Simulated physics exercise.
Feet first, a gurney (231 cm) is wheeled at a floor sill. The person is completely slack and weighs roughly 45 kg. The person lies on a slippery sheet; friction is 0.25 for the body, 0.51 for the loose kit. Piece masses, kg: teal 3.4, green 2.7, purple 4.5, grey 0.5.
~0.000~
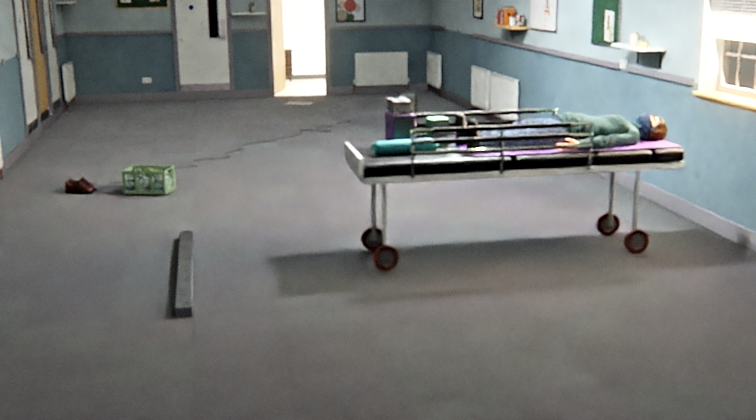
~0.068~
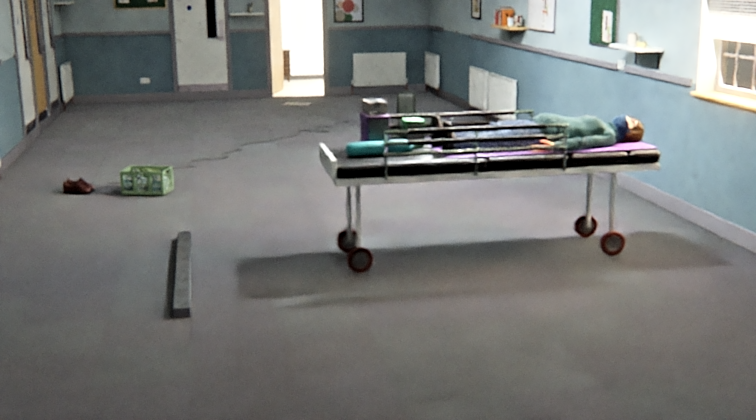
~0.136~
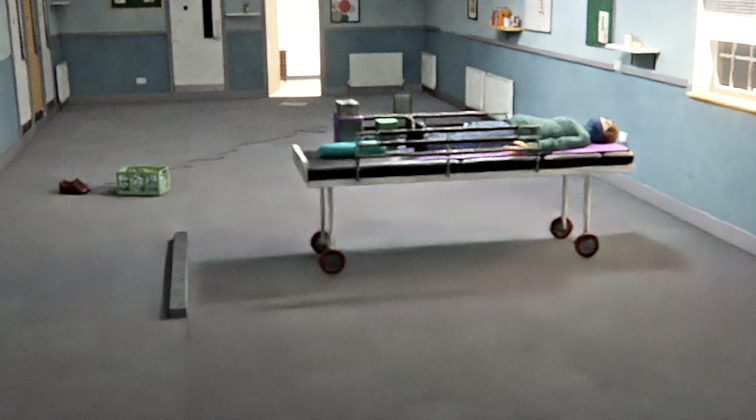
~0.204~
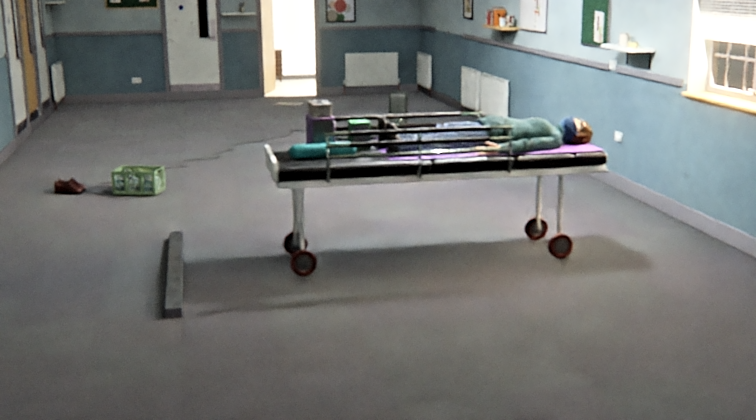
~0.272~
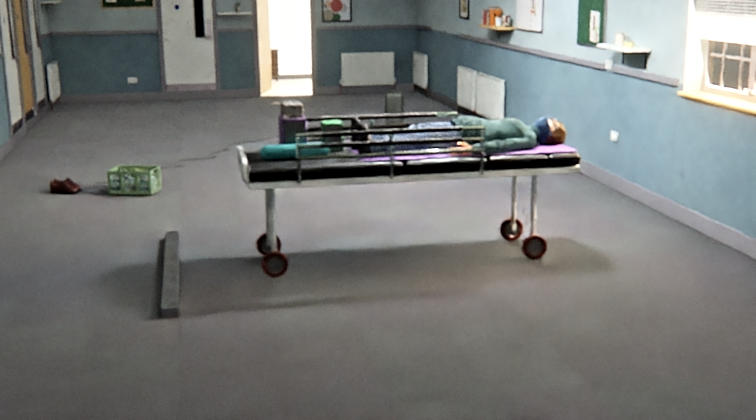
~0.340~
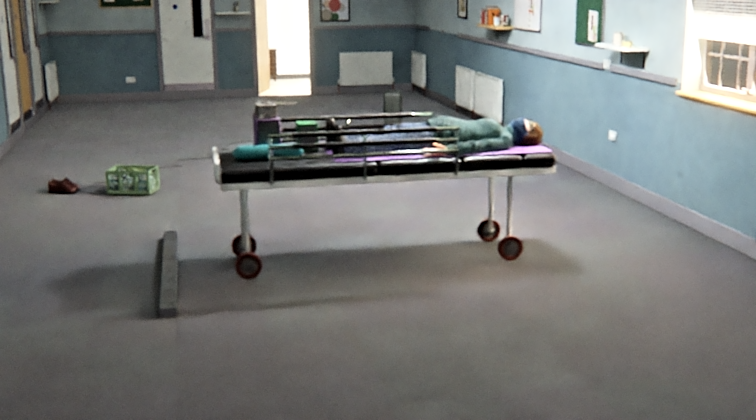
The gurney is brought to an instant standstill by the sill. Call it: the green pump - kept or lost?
Lost.
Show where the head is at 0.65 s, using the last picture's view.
The head should be near (428, 139).
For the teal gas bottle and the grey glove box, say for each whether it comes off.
Teal gas bottle remains in place, grey glove box falls away.
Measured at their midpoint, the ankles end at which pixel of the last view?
The midpoint sits near (172, 152).
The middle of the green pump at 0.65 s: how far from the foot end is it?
Short of it, by close to 35 cm.
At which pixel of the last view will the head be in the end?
(366, 142).
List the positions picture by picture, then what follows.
In the first frame, green pump (437, 131), grey glove box (400, 106); 123 cm still to roll.
In the second frame, green pump (413, 133), grey glove box (375, 107); 106 cm still to roll.
In the third frame, green pump (386, 134), grey glove box (348, 108); 89 cm still to roll.
In the fourth frame, green pump (359, 135), grey glove box (320, 109); 72 cm still to roll.
In the fifth frame, green pump (332, 135), grey glove box (292, 109); 55 cm still to roll.
In the sixth frame, green pump (307, 136), grey glove box (266, 110); 39 cm still to roll. Speed about 2.5 m/s.
It happens at 0.50 s.
After 0.65 s the green pump is 36 cm short of the foot end, tilted 0°, near (208, 139) in the last picture's view; the grey glove box 5 cm short of the foot end, tilted 10°.
After 0.90 s the green pump is 3 cm short of the foot end, tilted 45°, near (159, 129) in the last picture's view; the grey glove box 56 cm past the foot end, tilted 110°.
After 1.20 s the green pump is 38 cm past the foot end, tilted 65°, near (104, 208) in the last picture's view.
Final state at 1.7 s, teal gas bottle stays on; green pump drops off; purple monitor drops off; grey glove box drops off; left ankle stops short of the foot end.
